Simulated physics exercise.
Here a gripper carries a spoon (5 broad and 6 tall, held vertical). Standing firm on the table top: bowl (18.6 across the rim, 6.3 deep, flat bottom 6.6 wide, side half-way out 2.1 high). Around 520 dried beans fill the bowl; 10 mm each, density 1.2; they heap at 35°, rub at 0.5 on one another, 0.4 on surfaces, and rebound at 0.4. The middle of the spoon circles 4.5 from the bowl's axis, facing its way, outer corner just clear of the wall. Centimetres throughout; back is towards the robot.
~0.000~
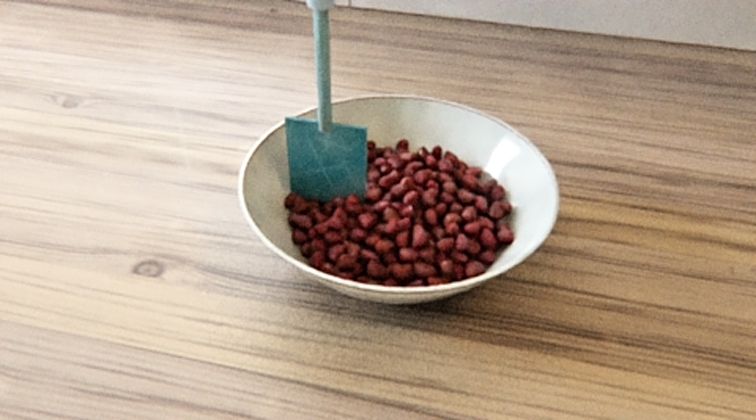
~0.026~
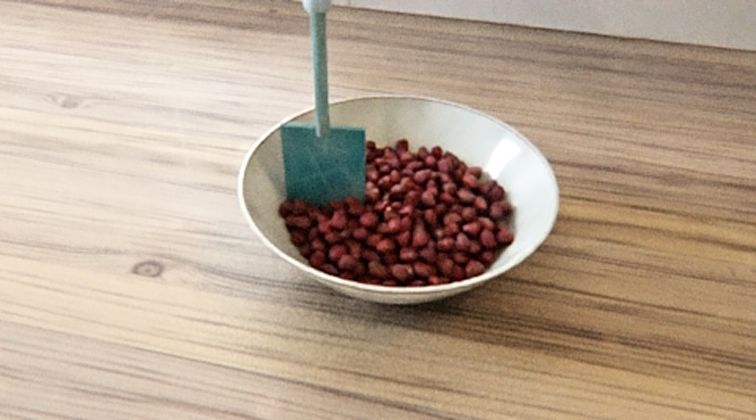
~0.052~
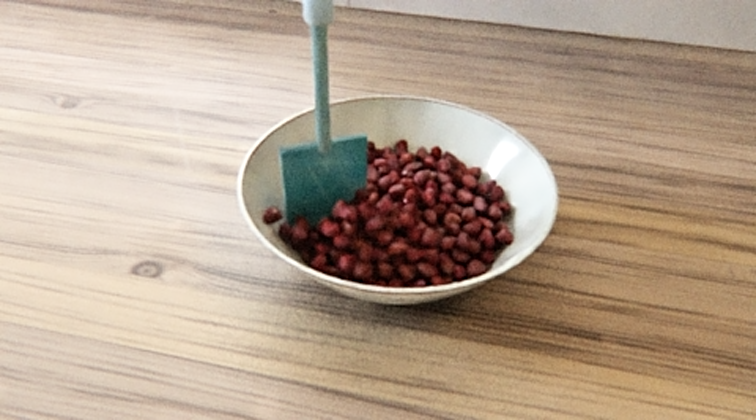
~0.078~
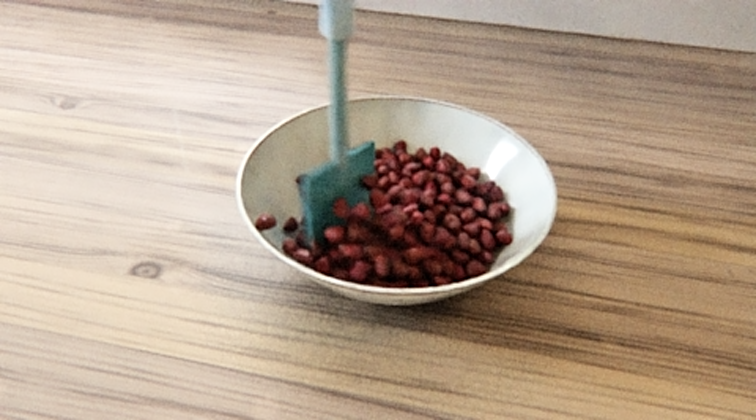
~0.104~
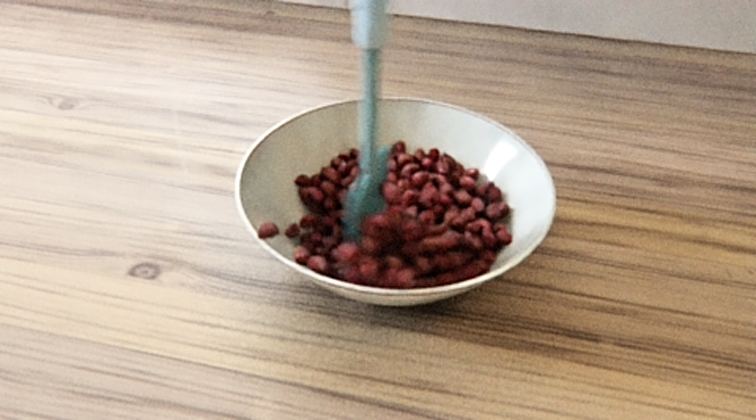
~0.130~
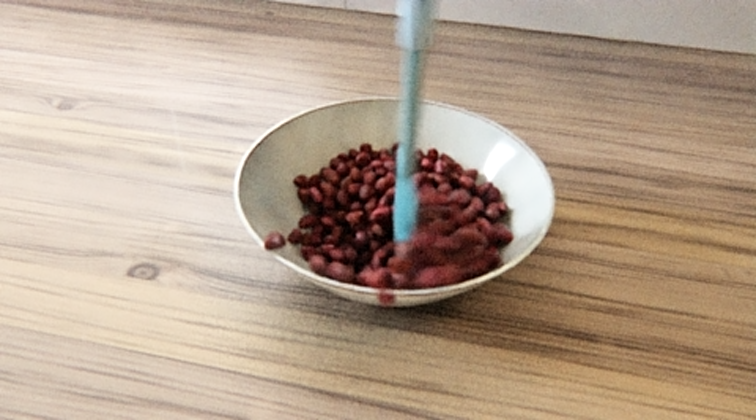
A teal spatula, held upright, dipped into a white bowl of dark red beans on a wooden surface, then turned and swept from the left toward the right, pushing the beans around.
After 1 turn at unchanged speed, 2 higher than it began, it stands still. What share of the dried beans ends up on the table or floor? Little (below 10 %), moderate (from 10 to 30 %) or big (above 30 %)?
Share on the table or floor: Moderate (from 10 to 30 %).
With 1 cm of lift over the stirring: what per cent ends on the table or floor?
About 25 per cent.
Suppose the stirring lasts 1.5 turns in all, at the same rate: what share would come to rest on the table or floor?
In that case some 20 per cent.
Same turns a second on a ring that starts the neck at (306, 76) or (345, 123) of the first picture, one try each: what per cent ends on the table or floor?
Some 0 and 25 per cent.
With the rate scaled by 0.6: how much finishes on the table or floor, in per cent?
About 5 per cent.
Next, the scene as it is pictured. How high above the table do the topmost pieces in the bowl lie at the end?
Some 5.5 cm.
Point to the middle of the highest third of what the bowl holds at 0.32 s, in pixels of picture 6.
At about (389, 173).
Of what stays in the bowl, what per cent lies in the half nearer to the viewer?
Some 45 per cent.
After 0.23 s, 200° round, highest piece 11 above the table; 487 in the bowl, 1 on the table or floor, 36 in flight or on the tool.
After 0.32 s, 294° round, highest piece 11 above the table; 463 in the bowl, 34 on the table or floor, 27 in flight or on the tool.
After 0.57 s, 0° round, highest piece 5 above the table; 447 in the bowl, 77 on the table or floor.
After 1.27 s, 0° round, highest piece 5 above the table; 447 in the bowl, 77 on the table or floor.
In the end, 447 in the bowl, 77 on the table or floor. That is 15 % on the table or floor.
